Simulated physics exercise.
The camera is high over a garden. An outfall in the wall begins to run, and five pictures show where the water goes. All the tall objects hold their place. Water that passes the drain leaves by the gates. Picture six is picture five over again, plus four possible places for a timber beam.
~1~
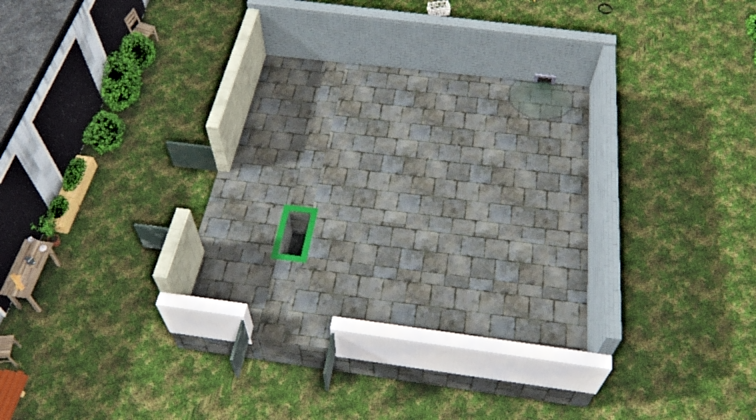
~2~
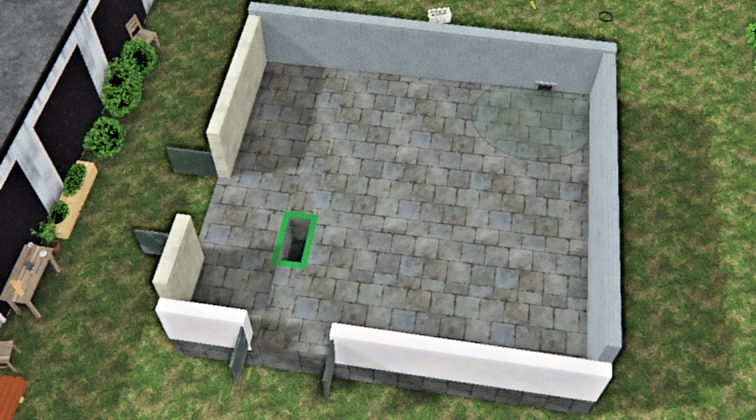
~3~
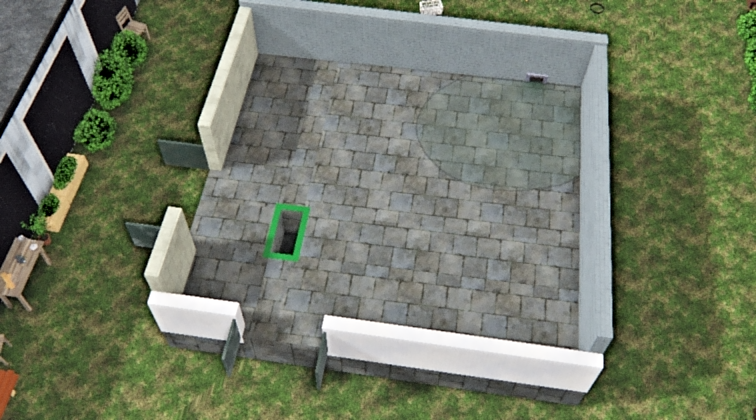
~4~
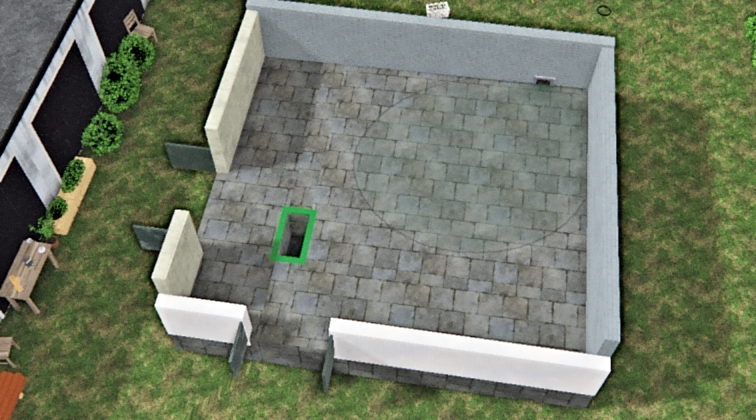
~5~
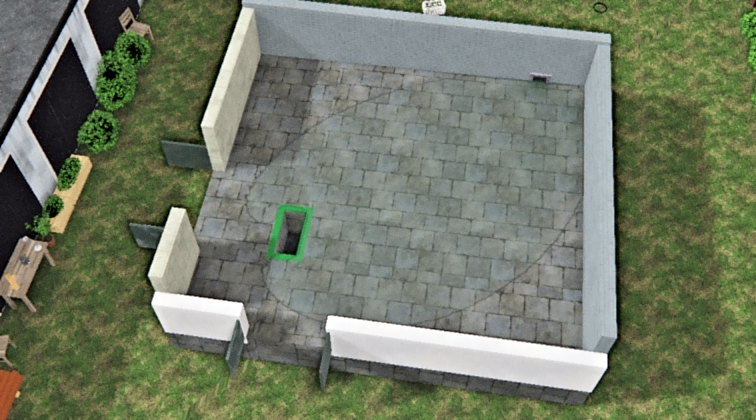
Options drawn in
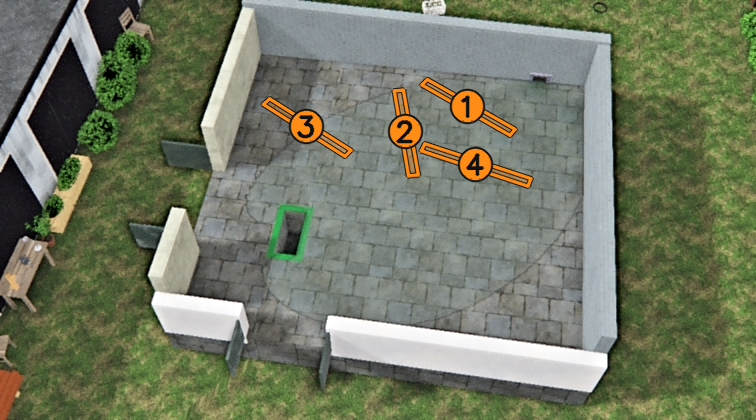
Water spreads from the far right corner across the paved yard and reaches the green-edged drain pit.
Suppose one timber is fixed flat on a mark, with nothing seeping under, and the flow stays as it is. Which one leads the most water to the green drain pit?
I would pick place 3.
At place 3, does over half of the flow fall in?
No, it does not.
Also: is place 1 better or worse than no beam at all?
It is worse.
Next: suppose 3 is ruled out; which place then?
That would be 2.
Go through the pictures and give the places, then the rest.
The first picture shows outfall at (545, 79); green drain pit at (295, 233); open gate at (294, 332); open gate at (217, 210); front seen at (520, 108), 2 % of the ground wet; green drain pit still dry.
The second picture shows front seen at (532, 157), 8 % of the ground wet; green drain pit still dry.
The third picture shows front seen at (467, 180), 18 % of the ground wet; green drain pit still dry.
The fourth picture shows front seen at (384, 216), 34 % of the ground wet; green drain pit still dry.
The fifth picture shows front seen at (279, 292), 58 % of the ground wet; green drain pit taking water.
On the marked copy, 1 from (424, 82) to (512, 132); 2 from (398, 90) to (413, 175); 3 from (266, 101) to (348, 153); 4 from (423, 147) to (529, 182).
If 1 is chosen, about 13 % of the stream goes into the green drain pit, about 86 % out by the gates.
If 2 is chosen, about 18 % of the stream goes into the green drain pit, about 81 % out by the gates.
If 3 is chosen, about 30 % of the stream goes into the green drain pit, about 70 % out by the gates.
If 4 is chosen, about 9 % of the stream goes into the green drain pit, about 90 % out by the gates.
